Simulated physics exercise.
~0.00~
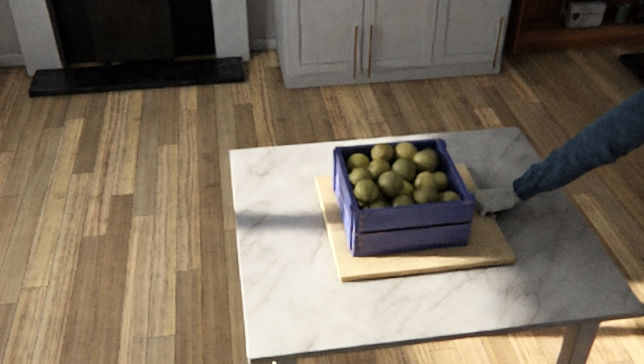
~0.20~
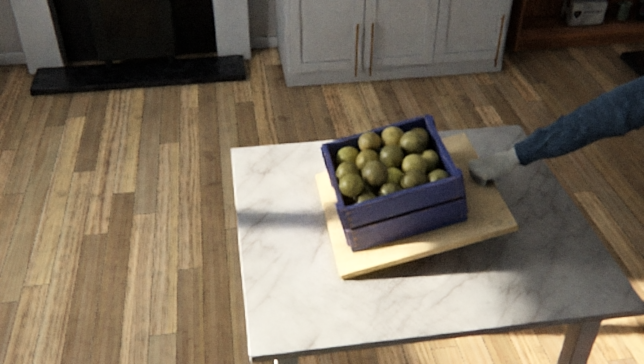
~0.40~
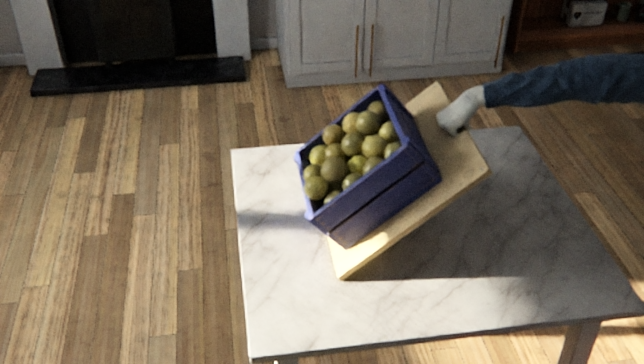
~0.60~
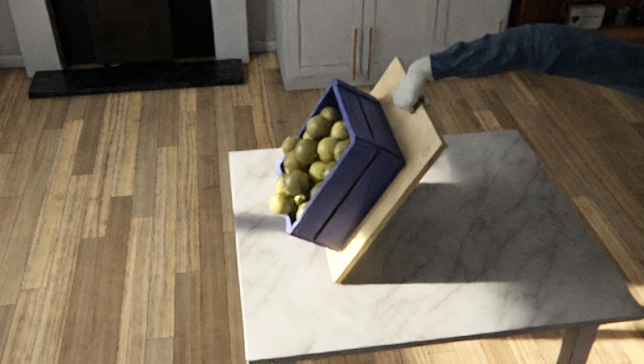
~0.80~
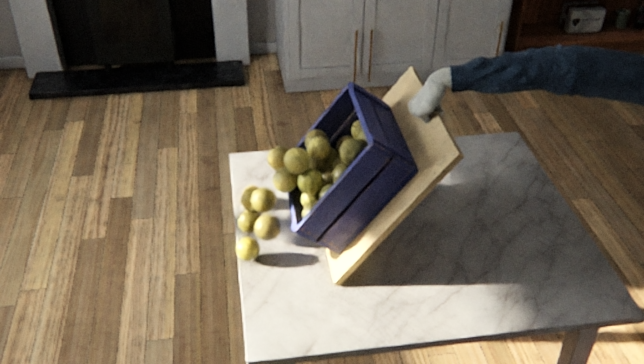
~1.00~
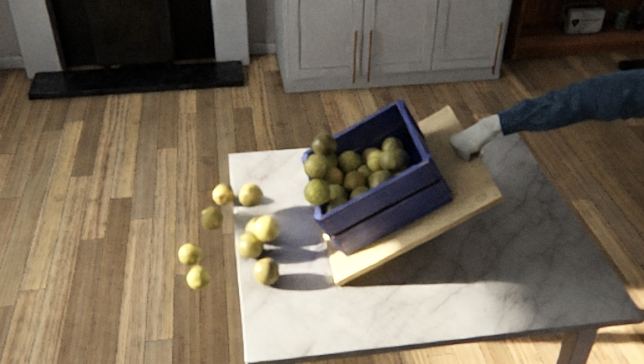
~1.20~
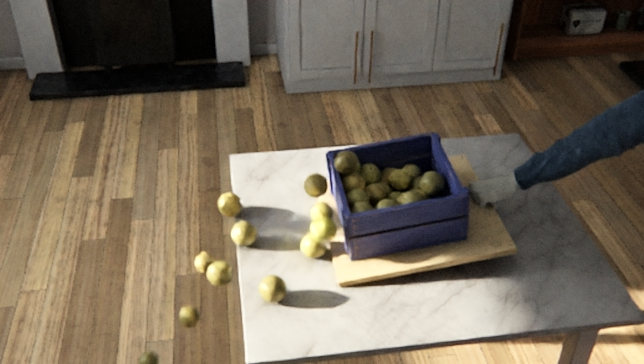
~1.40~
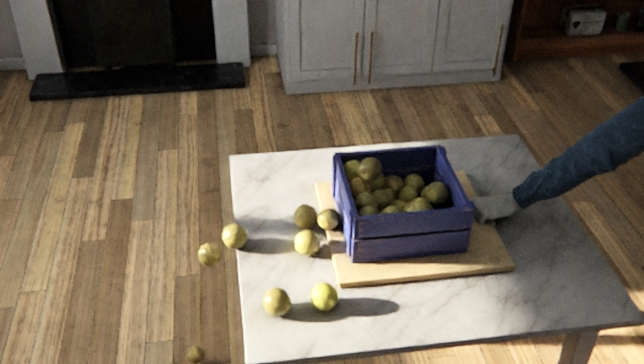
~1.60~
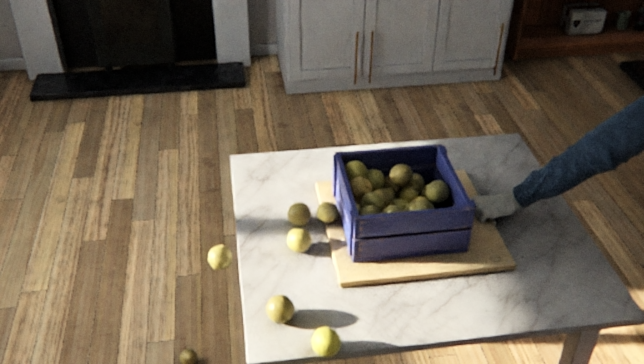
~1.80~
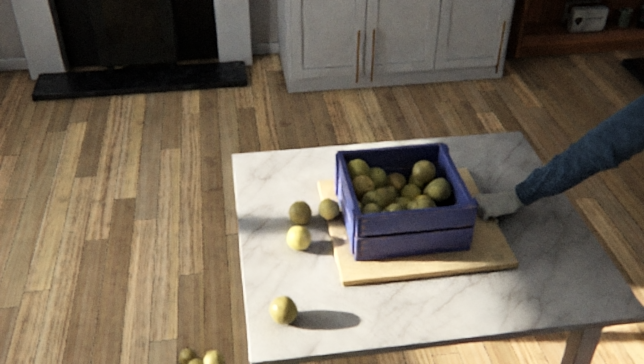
Gloved hand tipping a board with a blue crate, spilling some yellow-green fruit across a marble table and floor, then lowering it flat.
